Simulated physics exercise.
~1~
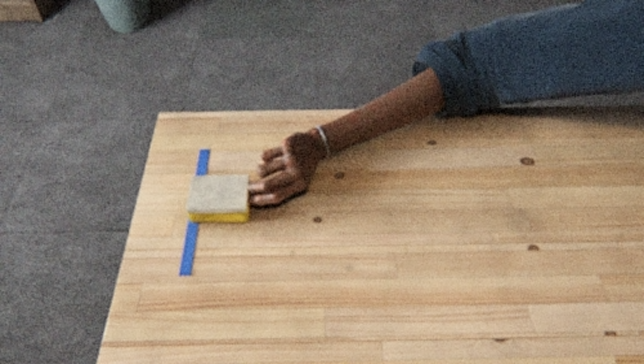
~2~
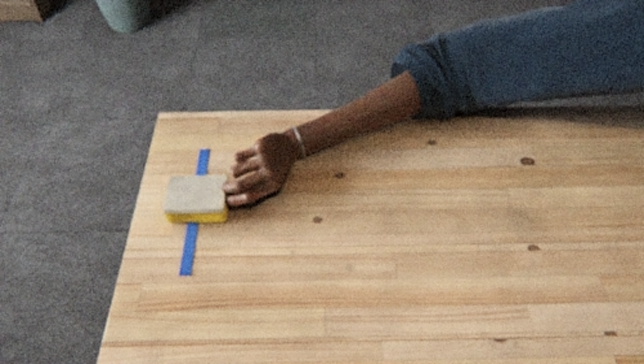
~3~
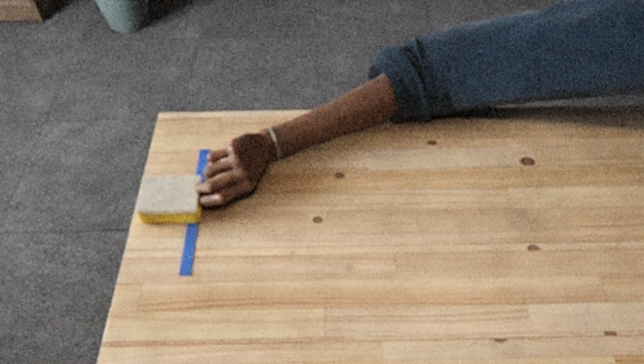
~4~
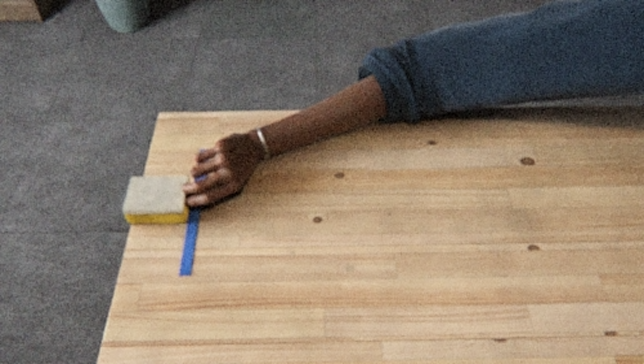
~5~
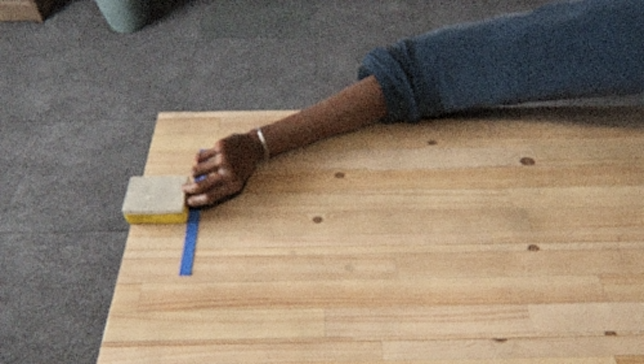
On a wooden tabletop, a hand pushing a yellow sponge left across blue tape to the edge, where it stays slightly overhanging.
